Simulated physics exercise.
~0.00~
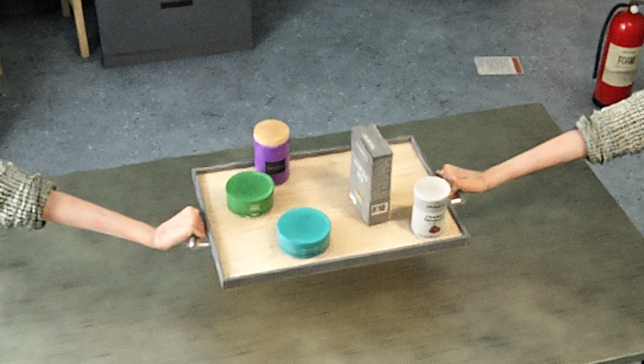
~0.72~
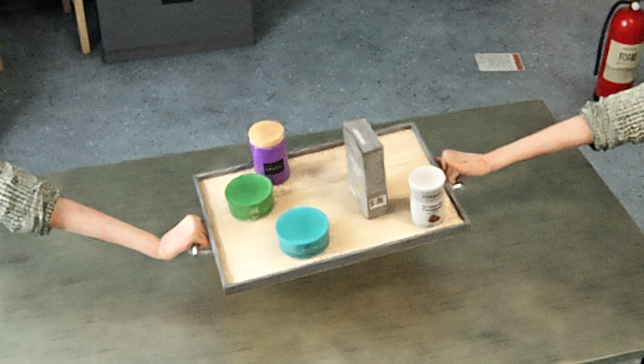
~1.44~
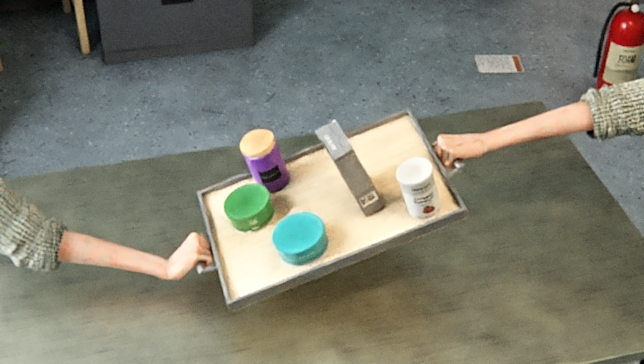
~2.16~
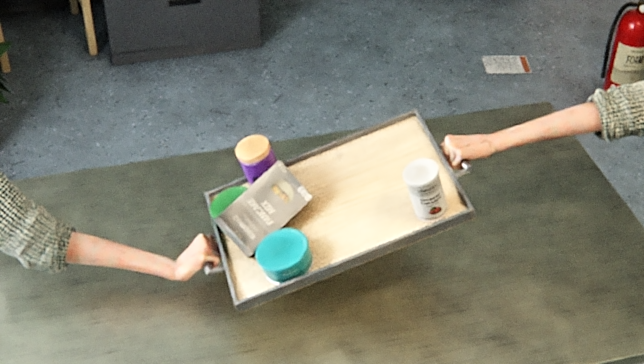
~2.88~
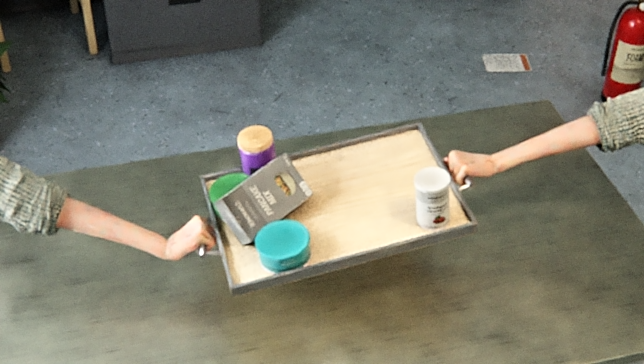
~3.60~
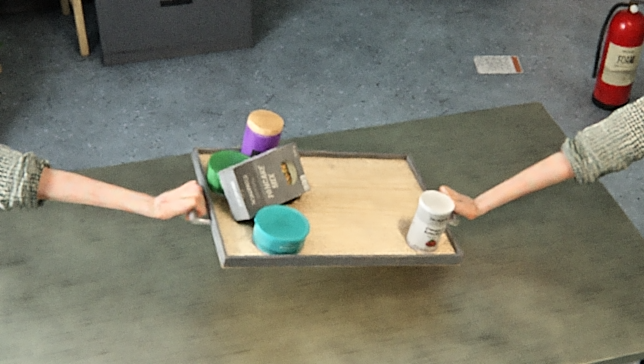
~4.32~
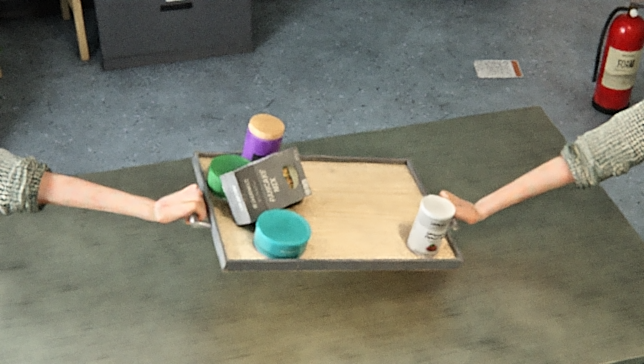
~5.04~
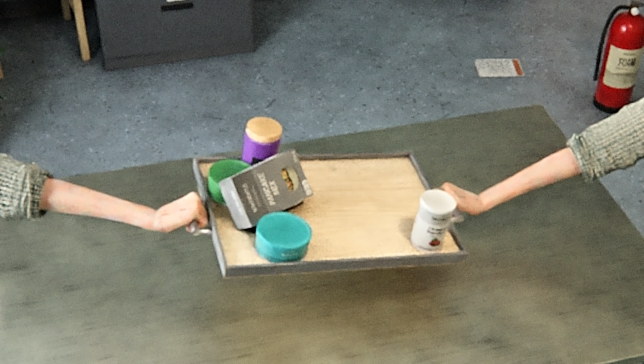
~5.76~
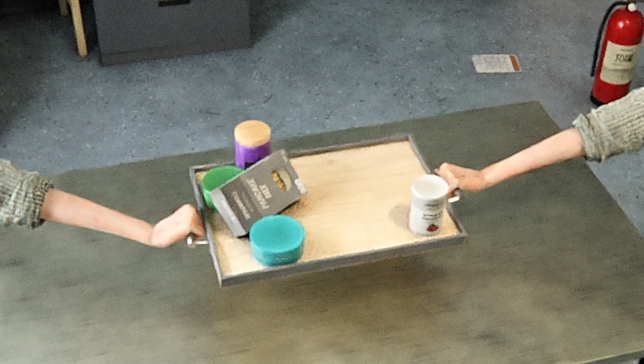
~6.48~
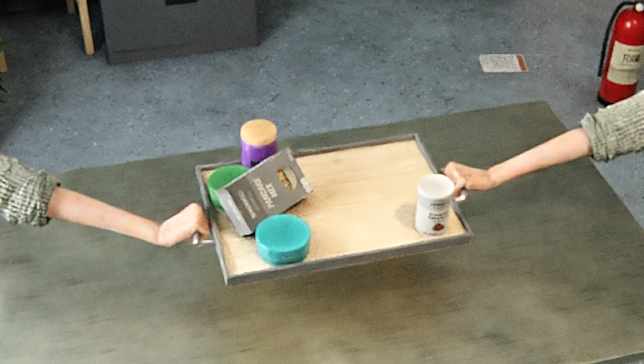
A grey packet topples left against the tubs as two hands tilt a tray, staying down.
